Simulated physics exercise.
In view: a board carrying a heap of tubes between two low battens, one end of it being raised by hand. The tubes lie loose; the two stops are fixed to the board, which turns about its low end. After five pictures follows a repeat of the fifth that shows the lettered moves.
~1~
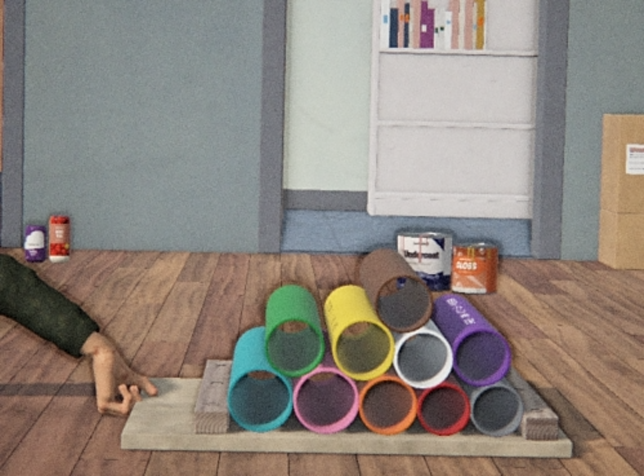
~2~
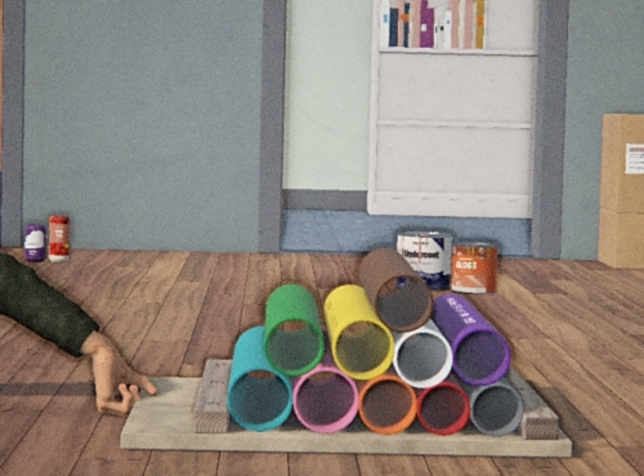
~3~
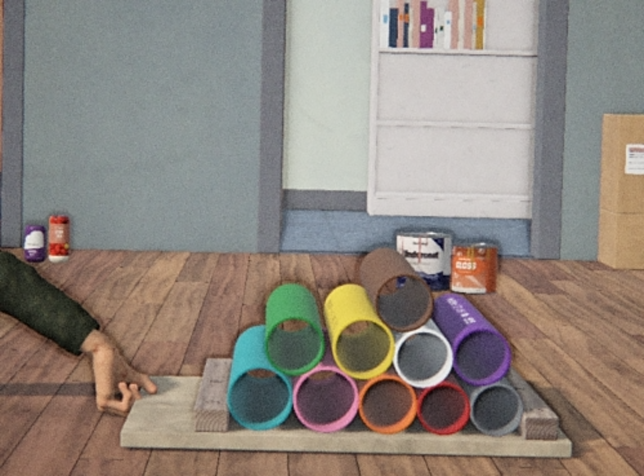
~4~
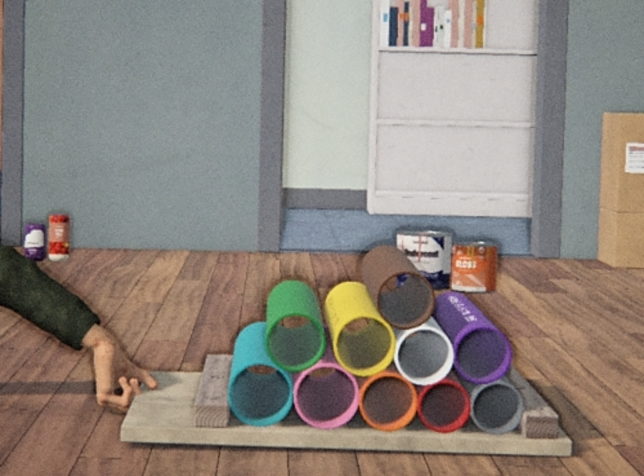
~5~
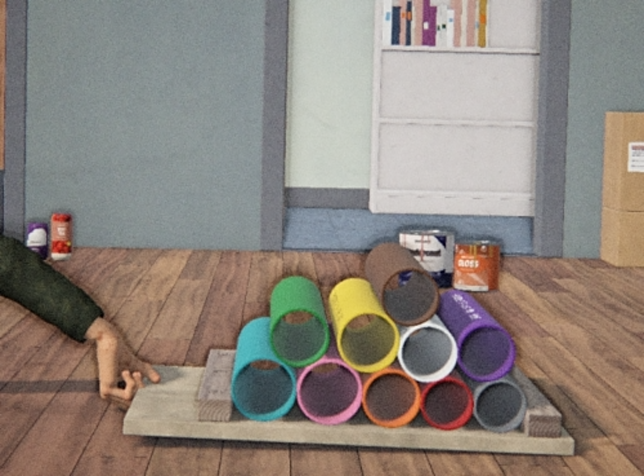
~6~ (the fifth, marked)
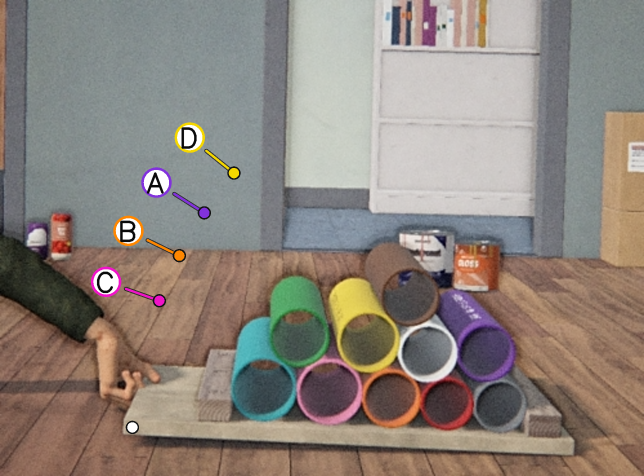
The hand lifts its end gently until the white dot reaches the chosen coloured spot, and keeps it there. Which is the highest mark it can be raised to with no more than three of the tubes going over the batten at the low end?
Lift it to C and no more.
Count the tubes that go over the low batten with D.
With D, five.
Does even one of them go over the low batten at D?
Yes.
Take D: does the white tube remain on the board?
The white tube: No.
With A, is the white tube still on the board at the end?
No.
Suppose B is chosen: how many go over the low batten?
The count is four.
On the copy, A at (204, 213); B at (179, 255); C at (159, 301); D at (234, 173); the white dot at (133, 427).
On C. First, board at 13°.
Then, board at 18°.
Finally, board at 18°, two over the low batten (white, purple).
By contrast, A five over the low batten; B four over the low batten (white, purple, yellow, brown); D five over the low batten.
